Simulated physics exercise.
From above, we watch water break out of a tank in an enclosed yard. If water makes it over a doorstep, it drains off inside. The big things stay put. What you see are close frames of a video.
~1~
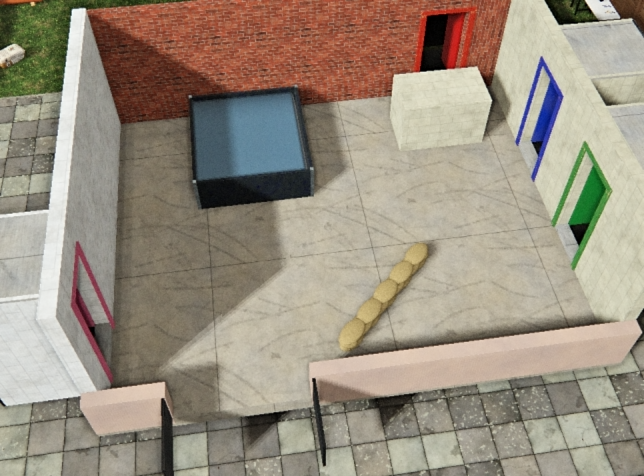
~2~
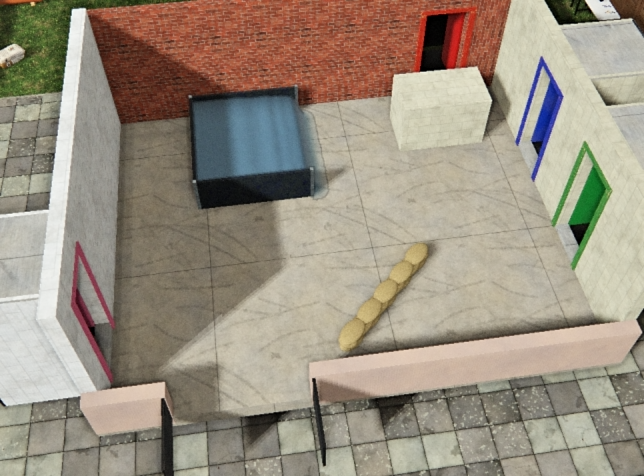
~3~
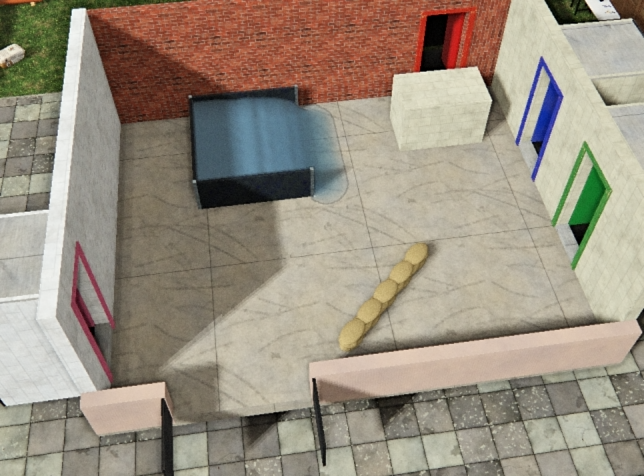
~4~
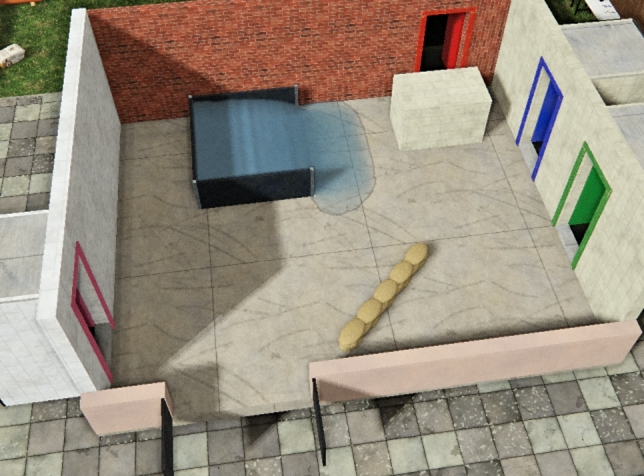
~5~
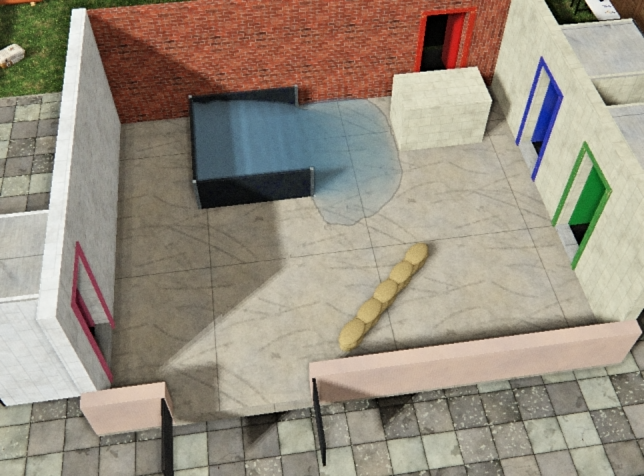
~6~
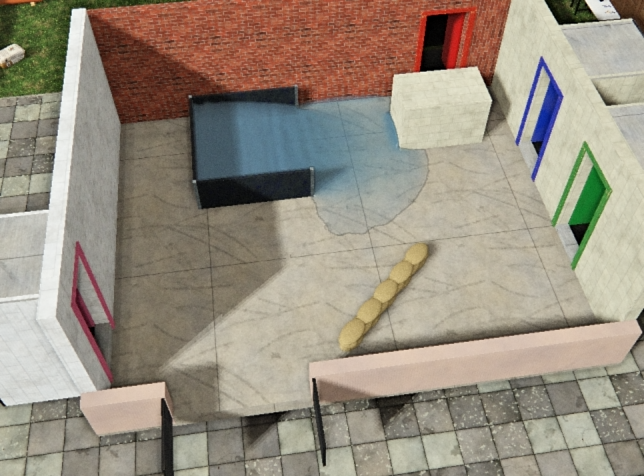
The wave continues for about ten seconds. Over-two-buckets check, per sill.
Outcome: The red door goes beyond what's allowed there. The green door goes beyond what's allowed there. The blue door goes beyond what's allowed there. The pink door stays inside what's allowed there.
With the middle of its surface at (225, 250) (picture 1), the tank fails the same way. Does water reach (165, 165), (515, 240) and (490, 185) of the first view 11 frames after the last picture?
In the order asked: Not reached, reached by the flood, reached by the flood.
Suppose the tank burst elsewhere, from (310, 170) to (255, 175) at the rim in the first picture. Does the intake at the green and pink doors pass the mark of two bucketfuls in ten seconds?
So here's how it goes: Green stays within bounds, while pink stays within bounds.
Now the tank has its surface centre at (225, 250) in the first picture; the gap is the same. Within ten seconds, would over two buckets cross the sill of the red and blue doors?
Lab note - red tops the mark, blue tops the mark.
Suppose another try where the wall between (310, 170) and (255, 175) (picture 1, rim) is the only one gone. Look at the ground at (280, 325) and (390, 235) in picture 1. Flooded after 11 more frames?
Soaked, Soaked.
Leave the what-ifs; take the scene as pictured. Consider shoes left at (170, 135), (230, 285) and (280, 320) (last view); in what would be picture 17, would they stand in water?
Result, in the order given: Not wetted / not wetted / not wetted.
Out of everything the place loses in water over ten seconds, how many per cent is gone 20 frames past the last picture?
Something close to 35 percent by that point.
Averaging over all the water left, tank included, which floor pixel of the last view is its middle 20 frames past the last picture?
Somewhere near (386, 166).
A moment on, water covers 25 % of the floor; the red door wet at the sill, nothing in, the green door not reached, the blue door wet at the sill, nothing in, the pink door not reached.
Next, water covers 35 % of the floor; the red door under two buckets in, the green door wet at the sill, nothing in, the blue door under two buckets in, the pink door not reached.
Then, water covers 45 % of the floor; the red door over two buckets in, the green door over two buckets in, the blue door over two buckets in, the pink door not reached.
Later, water covers 65 % of the floor; the red door far over two buckets in, the green door over two buckets in, the blue door over two buckets in, the pink door not reached.
In the end, water covers 85 % of the floor; the red door far over two buckets in, the green door far over two buckets in, the blue door over two buckets in, the pink door wet at the sill, nothing in.
